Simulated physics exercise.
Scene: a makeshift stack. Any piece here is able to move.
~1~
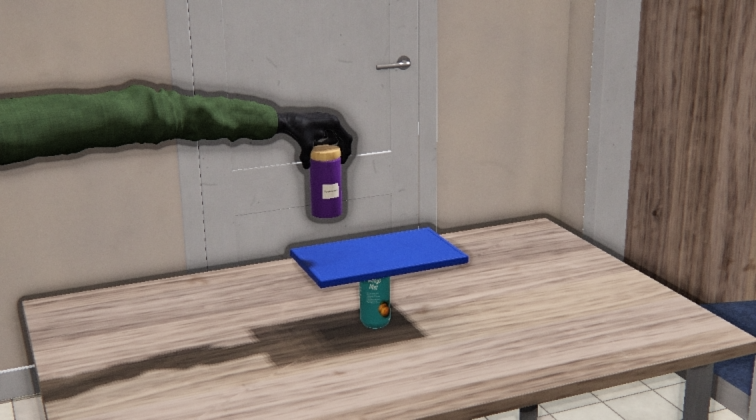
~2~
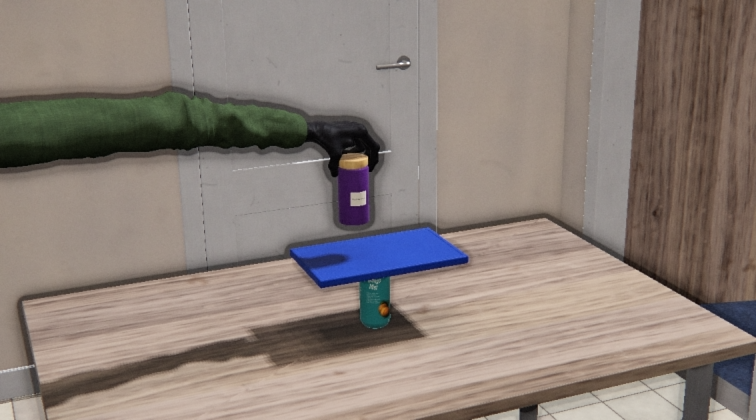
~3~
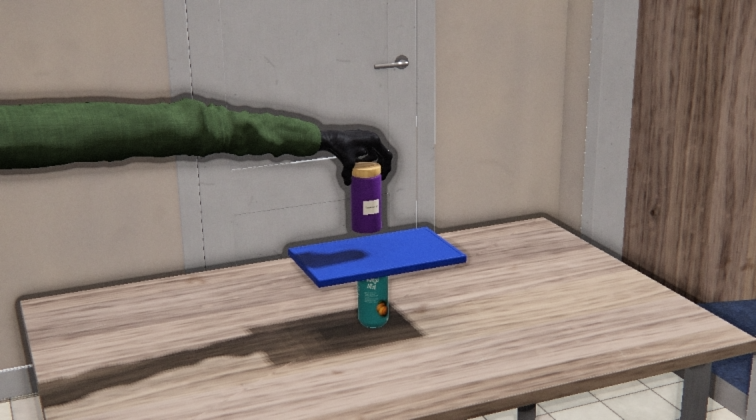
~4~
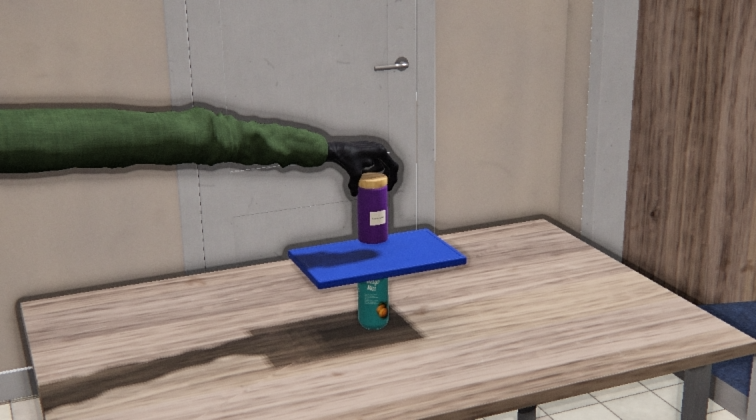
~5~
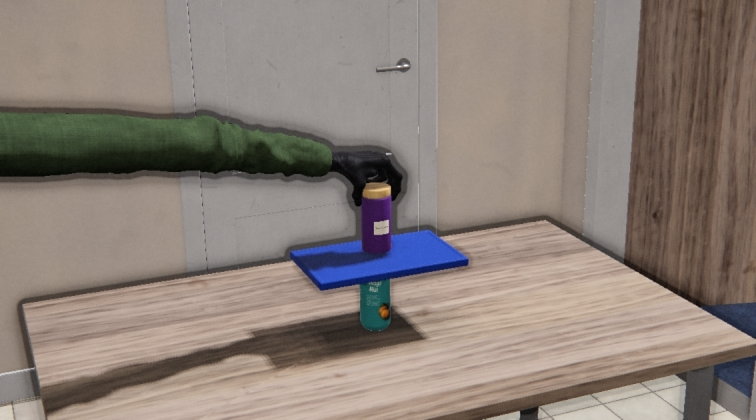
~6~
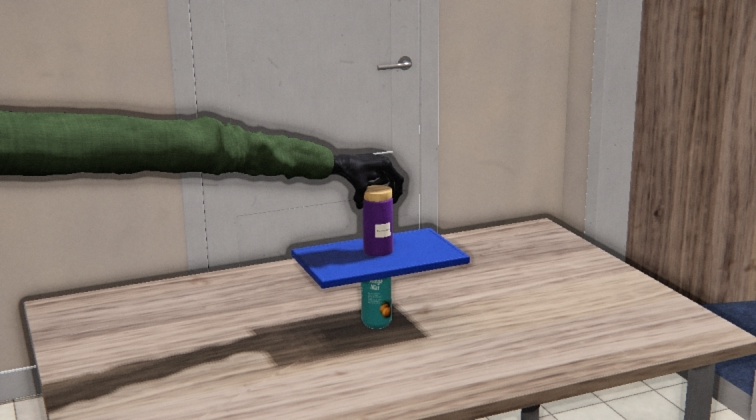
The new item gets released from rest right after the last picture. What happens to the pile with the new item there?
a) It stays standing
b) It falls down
The answer is a.
Then, 0.20 s later than the last frame, all is still.
Then, 0.60 s later than the last frame, purple jar resting near (378, 221).
When it is over, all 3 as before. End places, in pixels of the last picture, purple jar near (378, 221). The stack keeps its balance.
